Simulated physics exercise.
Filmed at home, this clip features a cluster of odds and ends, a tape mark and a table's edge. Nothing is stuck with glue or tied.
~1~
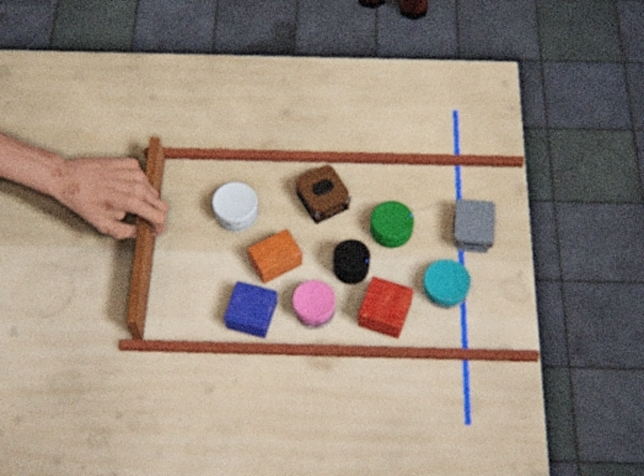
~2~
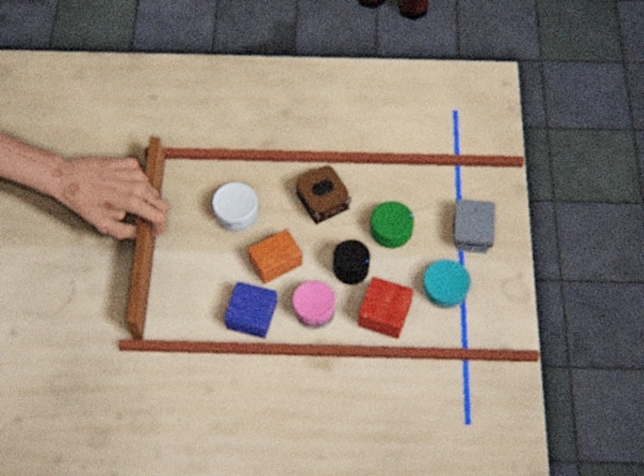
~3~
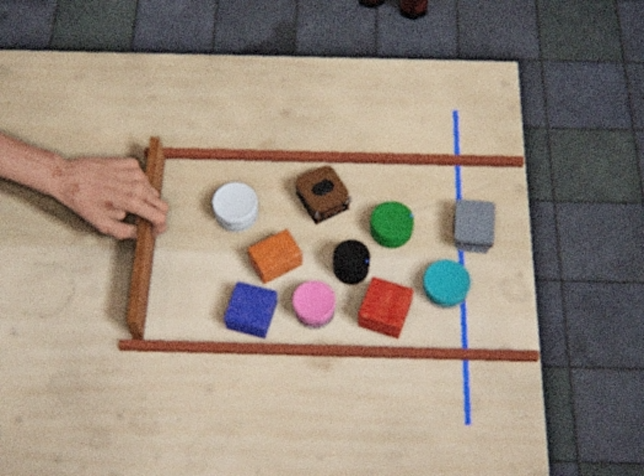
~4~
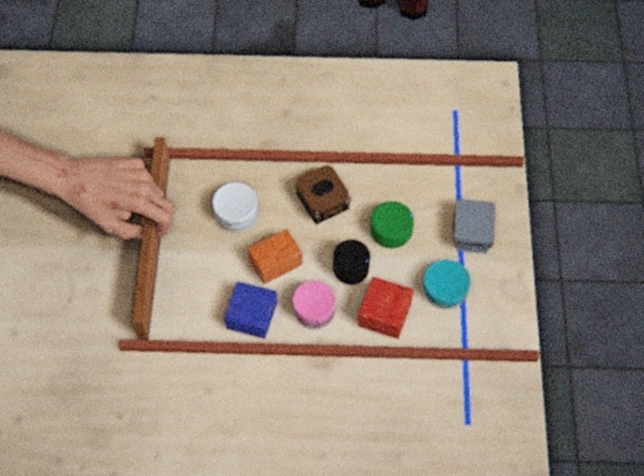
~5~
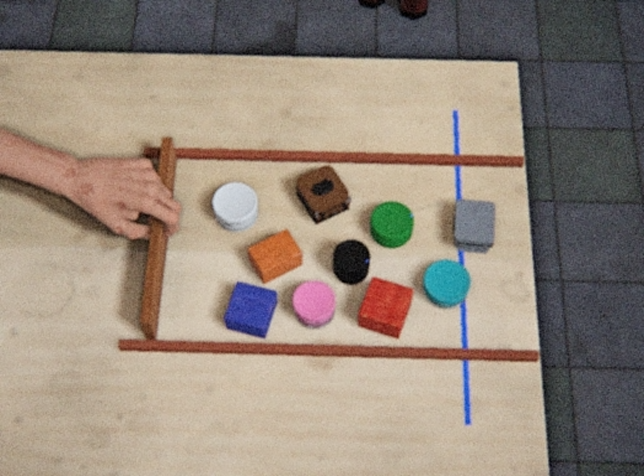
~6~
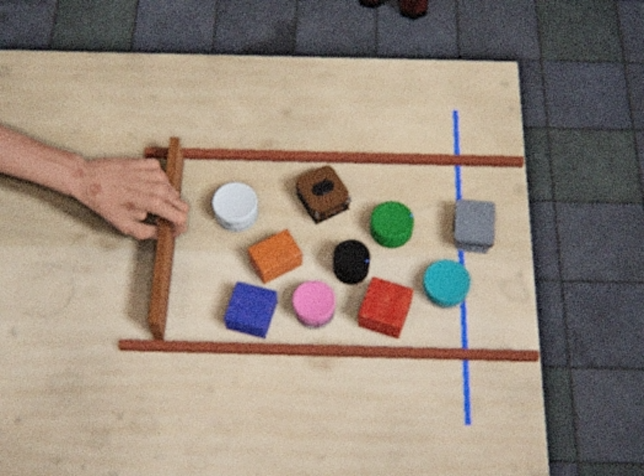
A hand at the left slides a reddish-brown wooden board slowly and slightly to the right between two wooden rails on a pale tabletop, seen from above with dark floor tiles beyond. Ahead of it sit white, orange, blue, brown, pink, black, green and red pieces, with a grey block and turquoise tin by a blue line near the right edge. The pieces stay still, untouched, and the view remains fixed.
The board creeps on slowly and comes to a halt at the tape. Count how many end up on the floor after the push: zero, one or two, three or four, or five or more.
I expect that three pieces or four will leave the table.
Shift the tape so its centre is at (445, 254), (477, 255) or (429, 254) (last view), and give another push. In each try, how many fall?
3, 5, 0.
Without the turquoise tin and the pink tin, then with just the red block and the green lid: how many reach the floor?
The number fallen is 1, and in the other try 1.
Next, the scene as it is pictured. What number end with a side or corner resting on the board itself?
It touches 4.
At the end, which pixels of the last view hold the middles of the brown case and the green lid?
They finish at roughly (481, 177) and (518, 243) respectively.
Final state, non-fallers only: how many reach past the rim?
3.
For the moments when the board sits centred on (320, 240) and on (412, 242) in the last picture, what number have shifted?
At first I count 8, and then 10.
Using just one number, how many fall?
Altogether the count is 3.
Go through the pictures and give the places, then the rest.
Grey case (474, 226); turquoise tin (447, 284); green lid (392, 225); board (147, 236); tape (461, 255), in the first picture.
Turquoise tin (446, 285); red block (386, 308), in the second picture.
Green lid (392, 225); orange block (275, 257), in the third picture.
Grey case (474, 226); black lid (351, 262), in the fourth picture.
Turquoise tin (446, 285); pink tin (314, 305), in the fifth picture.
Grey case (474, 226); turquoise tin (446, 285); green lid (392, 225); board (167, 236); tape (461, 255), in the sixth picture.
Early on, none off yet; grey case at rest near (474, 226); turquoise tin at rest near (446, 285); green lid at rest near (392, 225).
Finally, the number that fall off is three or four; lost, red block, turquoise tin and grey case.
